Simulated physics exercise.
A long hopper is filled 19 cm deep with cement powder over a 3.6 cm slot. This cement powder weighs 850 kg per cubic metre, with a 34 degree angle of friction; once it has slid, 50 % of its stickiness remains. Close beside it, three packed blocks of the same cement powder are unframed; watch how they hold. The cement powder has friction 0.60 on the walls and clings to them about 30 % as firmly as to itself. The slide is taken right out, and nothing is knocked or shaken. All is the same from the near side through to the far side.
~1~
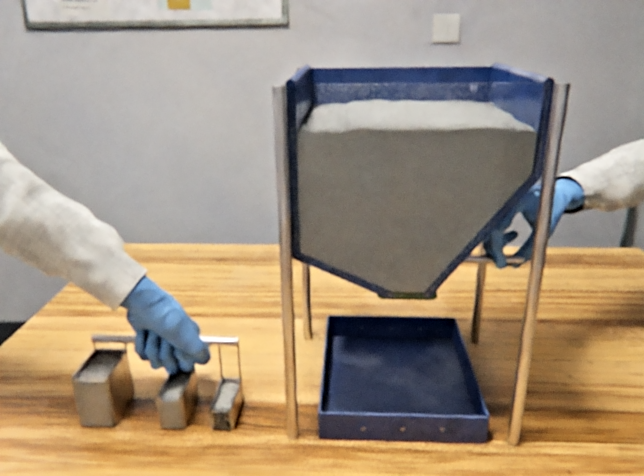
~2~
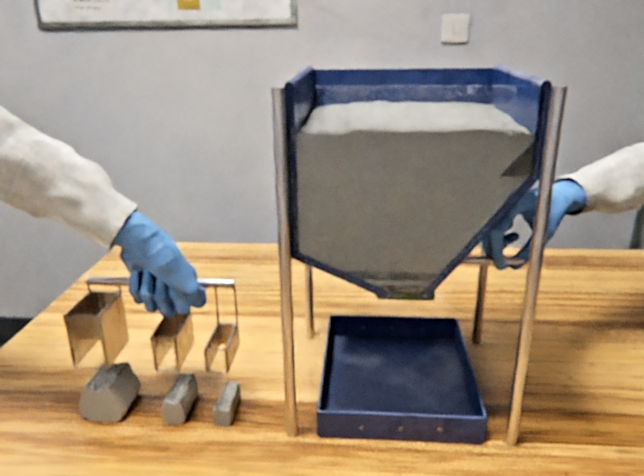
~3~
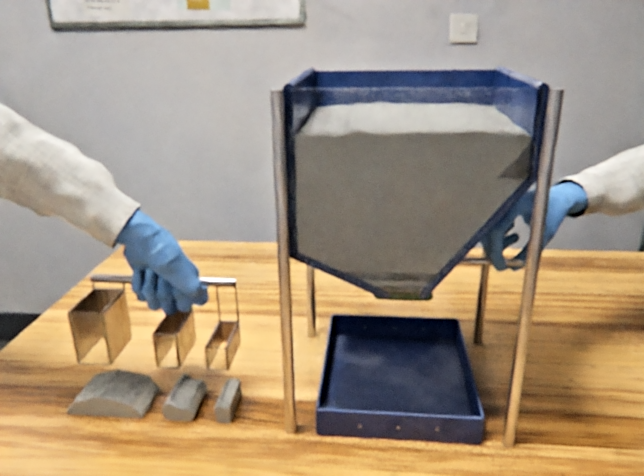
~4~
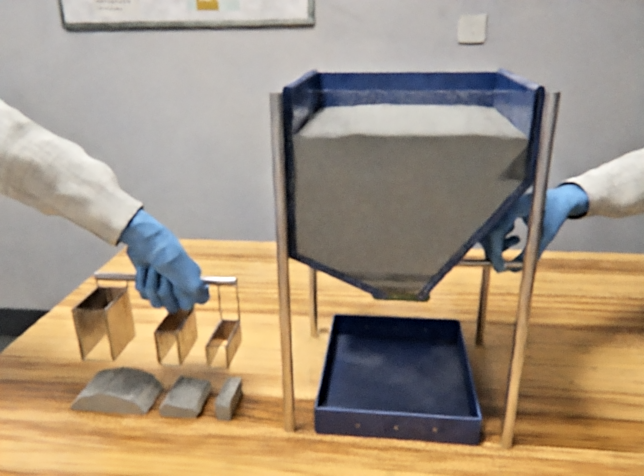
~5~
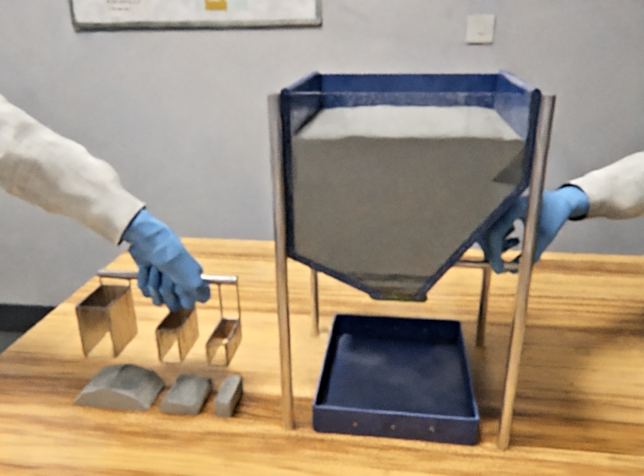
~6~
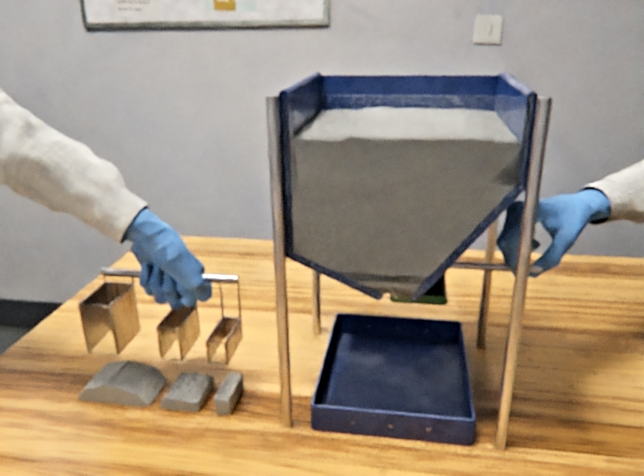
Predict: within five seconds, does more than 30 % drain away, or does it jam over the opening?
It drains away.
Last picture + 0.35 s, 1 % has run out.
Last picture + 0.77 s, 9 % has run out.
Last picture + 1.18 s, 16 % has run out.
Last picture + 1.60 s, 25 % has run out.
Last picture + 4.90 s, 82 % has run out.
